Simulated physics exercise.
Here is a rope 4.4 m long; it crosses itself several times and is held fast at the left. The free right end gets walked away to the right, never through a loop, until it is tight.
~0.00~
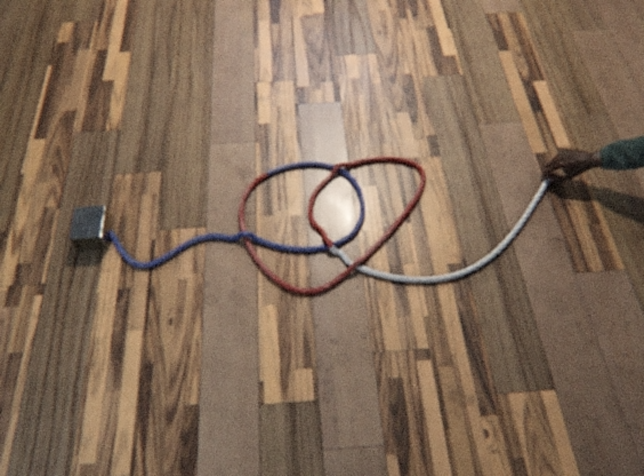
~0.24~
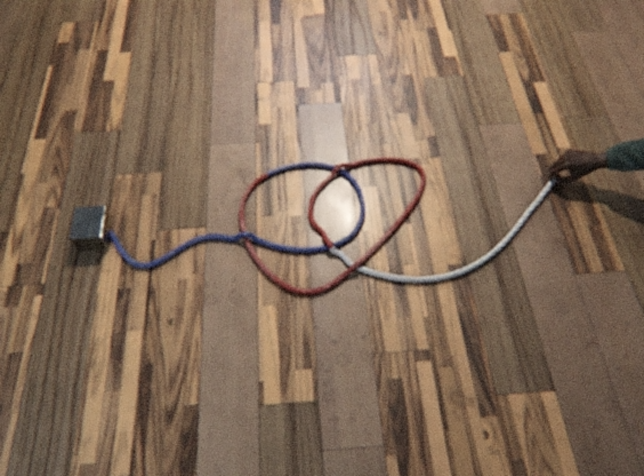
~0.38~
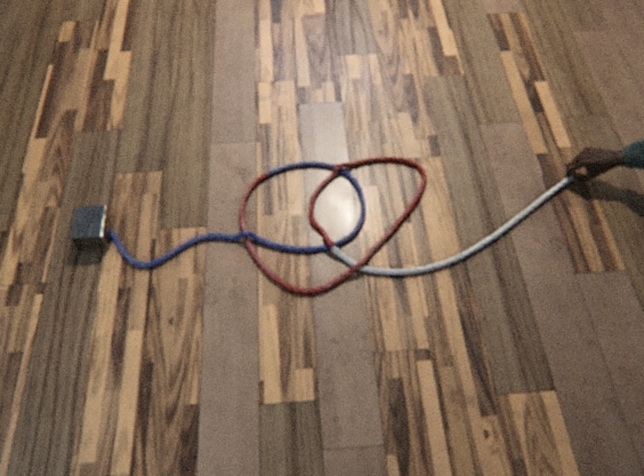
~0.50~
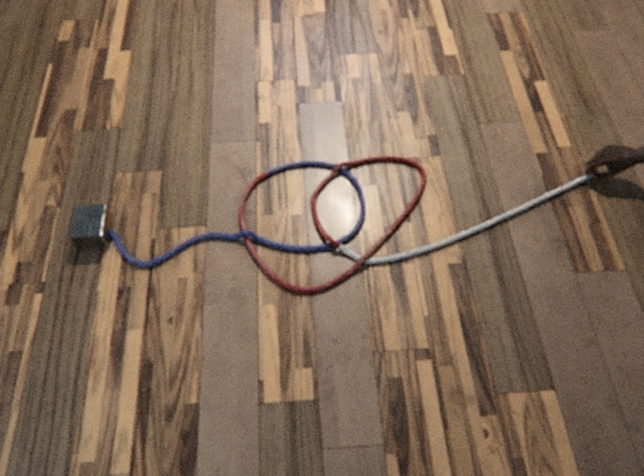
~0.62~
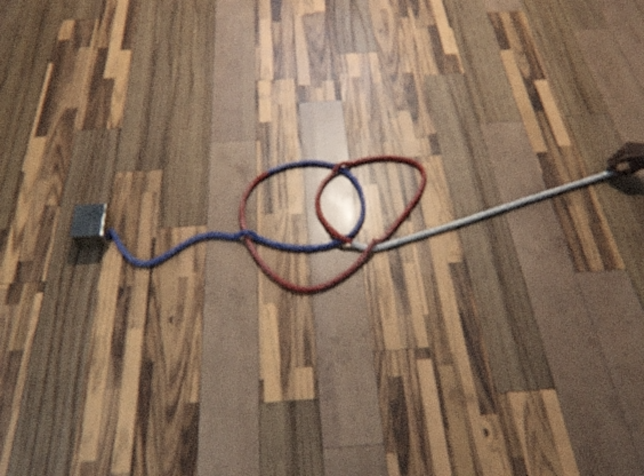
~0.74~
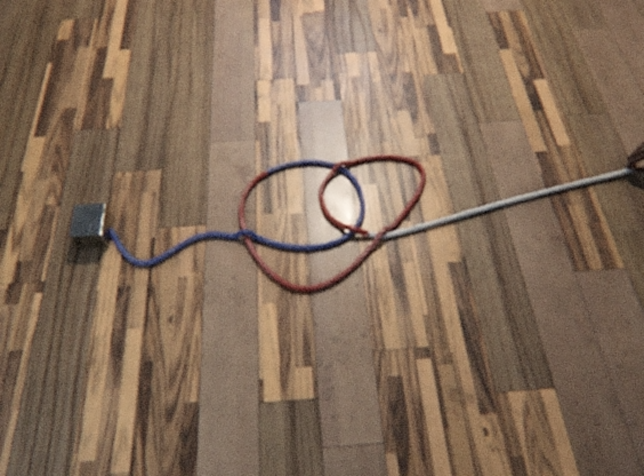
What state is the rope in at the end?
Pull it and the tangle disappears.
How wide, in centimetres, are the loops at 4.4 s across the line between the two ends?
At that time the loops are roughly 26 cm wide.
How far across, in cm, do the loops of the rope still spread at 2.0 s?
Width: Approx. 48 cm.
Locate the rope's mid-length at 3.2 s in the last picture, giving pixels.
I'd put it somewhere around (432, 221).
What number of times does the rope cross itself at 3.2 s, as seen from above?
The number is 1.
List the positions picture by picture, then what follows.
In the first frame, crossings (246, 237) blue over red, (326, 247) red over blue, (339, 169) red over blue, (356, 266) red over white; rope runs through (212, 236) (316, 164) (342, 277) (334, 172) (480, 264); grip (548, 179).
In the second frame, rope runs through (212, 236) (342, 277) (480, 262); grip (554, 180).
In the third frame, rope runs through (213, 236) (343, 277) (480, 246); grip (571, 178).
In the fourth frame, rope runs through (212, 235) (343, 277) (485, 225); grip (591, 175).
In the fifth frame, rope runs through (213, 234) (343, 276) (498, 210); grip (611, 173).
In the sixth frame, rope runs through (212, 234) (316, 162) (343, 275) (335, 170) (514, 200); grip (631, 170).
By 2.0 s, the ends are 2.5 m apart, loops still 49 cm across.
By 3.2 s, the ends are 3.2 m apart, loops still 34 cm across.
By 4.4 s, the ends are 4.0 m apart, loops still 26 cm across.
By 5.6 s, the ends are 4.4 m apart, and it runs straight.
By 5.9 s, the ends are 4.4 m apart, and it runs straight.
